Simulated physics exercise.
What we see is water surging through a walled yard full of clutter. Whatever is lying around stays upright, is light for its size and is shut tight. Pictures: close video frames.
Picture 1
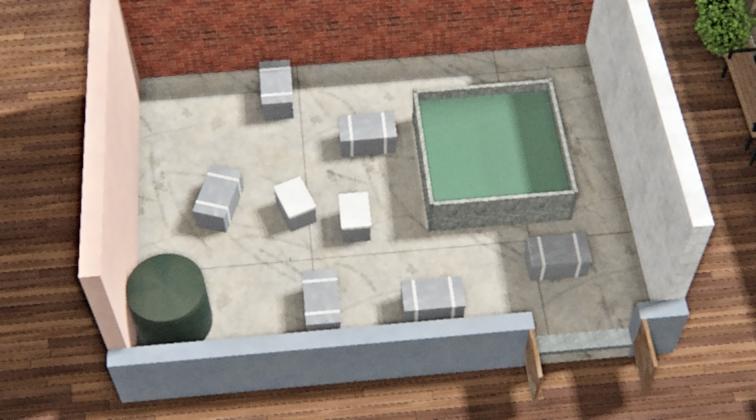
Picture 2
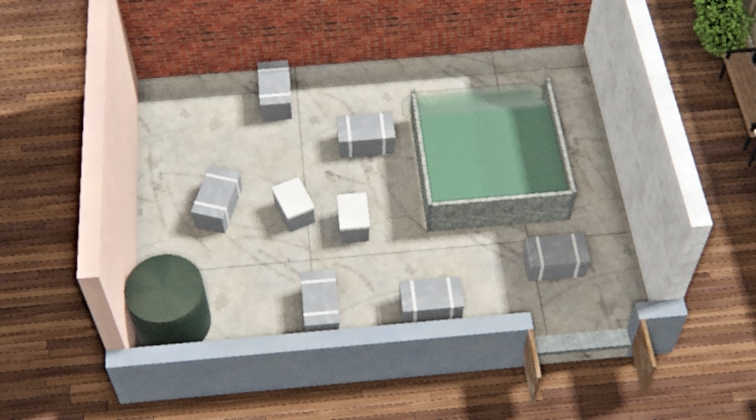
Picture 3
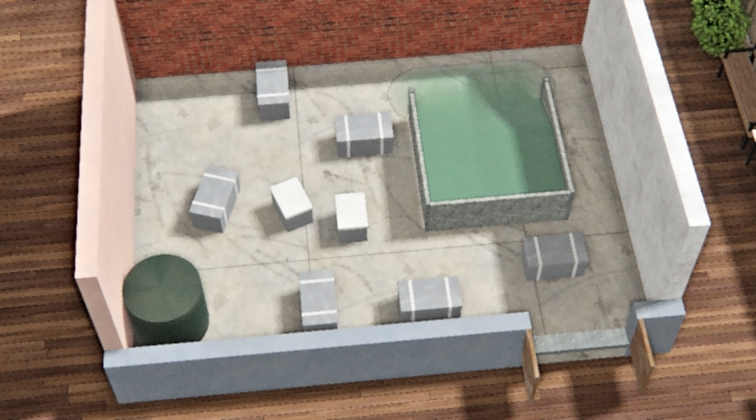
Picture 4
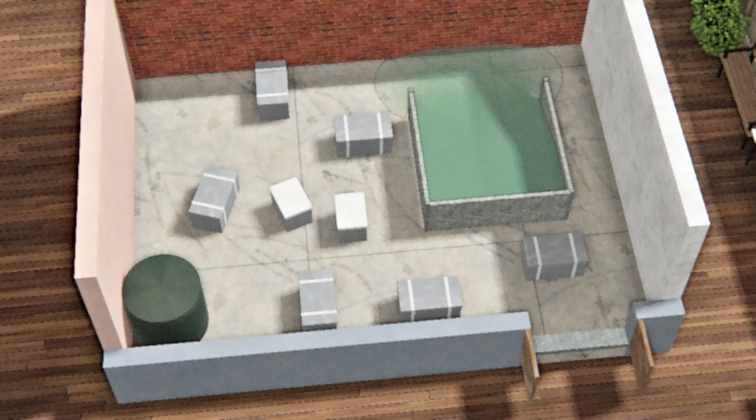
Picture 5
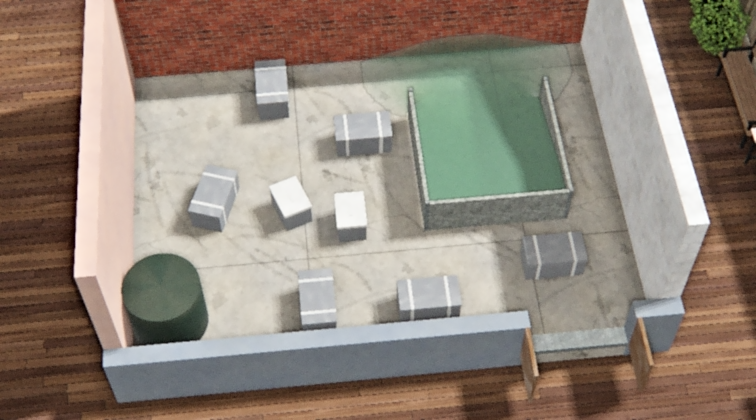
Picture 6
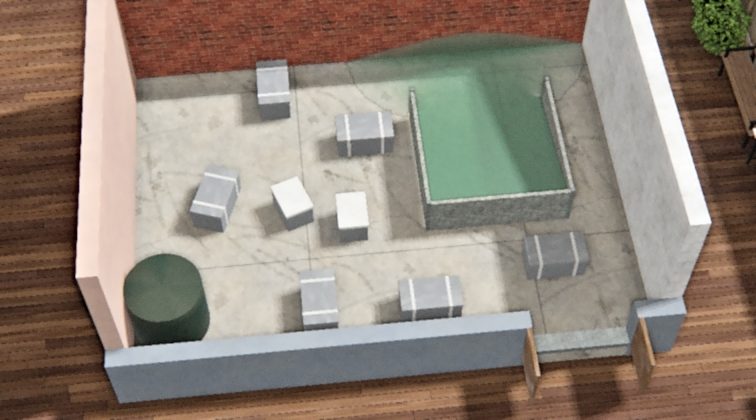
Green water pours from the back of a stone tank and spreads toward the brick wall.
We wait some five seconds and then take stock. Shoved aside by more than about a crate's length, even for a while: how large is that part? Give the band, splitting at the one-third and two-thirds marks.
A third to two thirds.
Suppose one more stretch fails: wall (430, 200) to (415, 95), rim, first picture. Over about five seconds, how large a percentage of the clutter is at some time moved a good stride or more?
Estimate: Some 80 per cent.
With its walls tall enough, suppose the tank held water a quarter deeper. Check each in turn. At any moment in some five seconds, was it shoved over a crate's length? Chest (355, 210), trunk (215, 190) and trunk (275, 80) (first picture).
Taking each in turn, the answer is came up short, did it, did it.
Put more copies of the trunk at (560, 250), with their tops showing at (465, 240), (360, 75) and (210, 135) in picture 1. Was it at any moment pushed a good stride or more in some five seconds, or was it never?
So, in order, the copies go nowhere much, a long way, a long way.
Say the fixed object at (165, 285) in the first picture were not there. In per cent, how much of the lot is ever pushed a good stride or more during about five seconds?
About 40 per cent.
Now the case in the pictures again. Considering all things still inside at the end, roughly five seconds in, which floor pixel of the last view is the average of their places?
Their average sits at about pixel (338, 255).
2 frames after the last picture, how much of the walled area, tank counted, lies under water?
I'd say around 25 in a hundred.
A moment on, 0 of 8 are well off their spots; 0 afloat.
Next, 1 of 8 are well off their spots; 0 afloat.
Later, 2 of 8 are well off their spots; 1 afloat.
In the end, 3 of 8 are well off their spots, and 3 have been at some point; 1 afloat.
